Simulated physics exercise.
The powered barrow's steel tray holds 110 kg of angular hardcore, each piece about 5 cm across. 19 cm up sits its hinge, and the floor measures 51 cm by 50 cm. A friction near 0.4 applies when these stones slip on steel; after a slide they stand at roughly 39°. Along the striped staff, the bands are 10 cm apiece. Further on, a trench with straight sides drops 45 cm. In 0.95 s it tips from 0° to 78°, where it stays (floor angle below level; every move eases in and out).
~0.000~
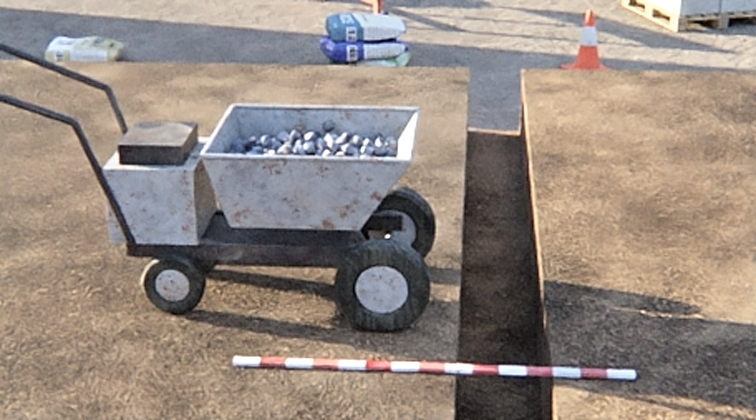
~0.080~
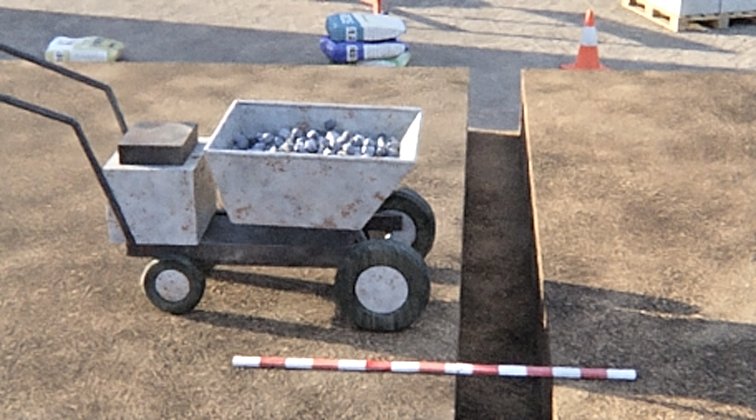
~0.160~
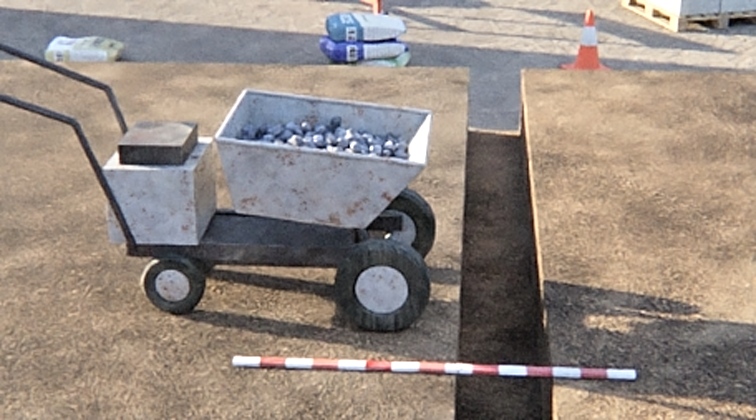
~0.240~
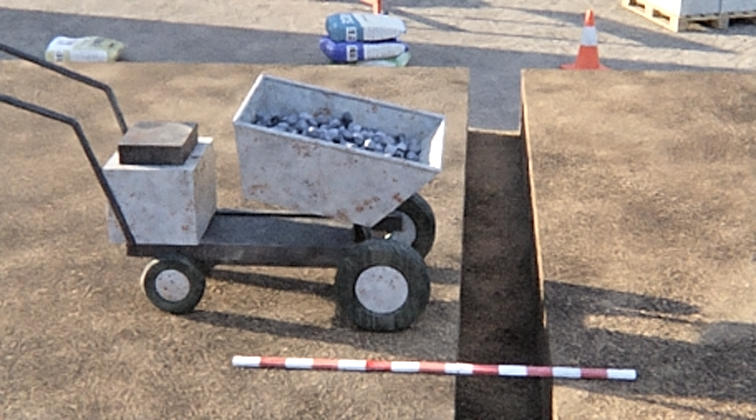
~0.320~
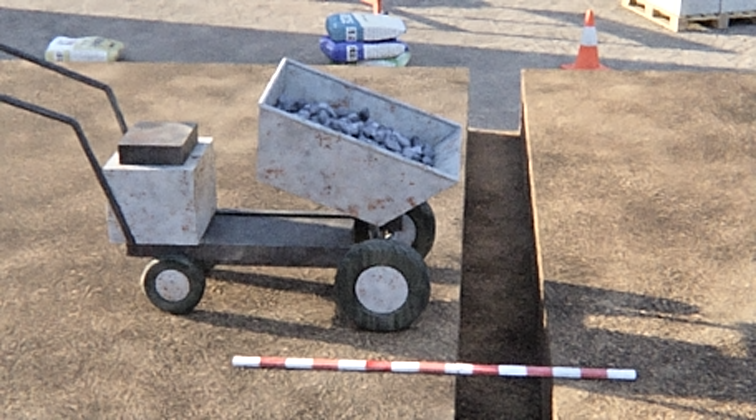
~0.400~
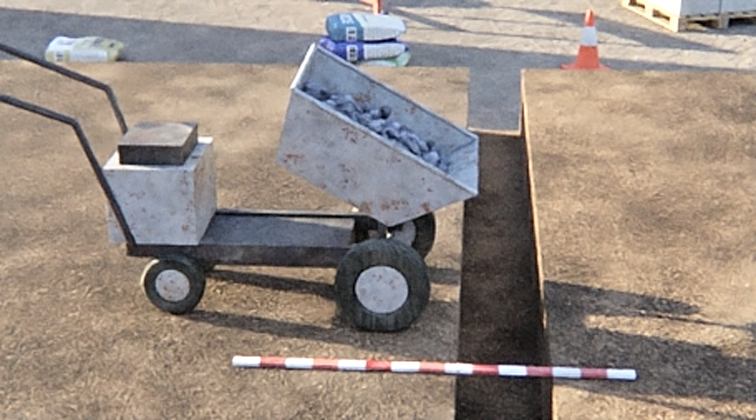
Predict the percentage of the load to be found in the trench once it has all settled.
Roughly 50 percent of the load ends up there.
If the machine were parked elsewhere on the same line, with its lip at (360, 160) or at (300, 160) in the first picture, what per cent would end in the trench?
Around 90% for the first place and 75% for the second.
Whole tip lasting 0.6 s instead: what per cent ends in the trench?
Roughly 25 per cent.
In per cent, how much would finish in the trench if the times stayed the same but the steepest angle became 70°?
Then close to 30 per cent.
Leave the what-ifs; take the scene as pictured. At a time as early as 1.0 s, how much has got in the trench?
About 5%.
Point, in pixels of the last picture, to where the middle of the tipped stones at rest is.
Somewhere around (550, 298) in the last picture.
After 0.7 s the floor is at 66°; 100 % in the tray; the foremost stones are at (510, 224).
After 1.0 s the floor is at 78°; 71 % in the tray, 6 % in the trench, 23 % past the trench; the foremost stones are at (619, 298).
After 1.4 s the floor is at 78°; 32 % in the tray, 15 % in the trench, 53 % past the trench; the foremost stones are at (741, 323).
After 3.3 s the floor is at 78°; 0 % in the tray, 50 % in the trench, 50 % past the trench; the foremost stones are past the picture's edge.
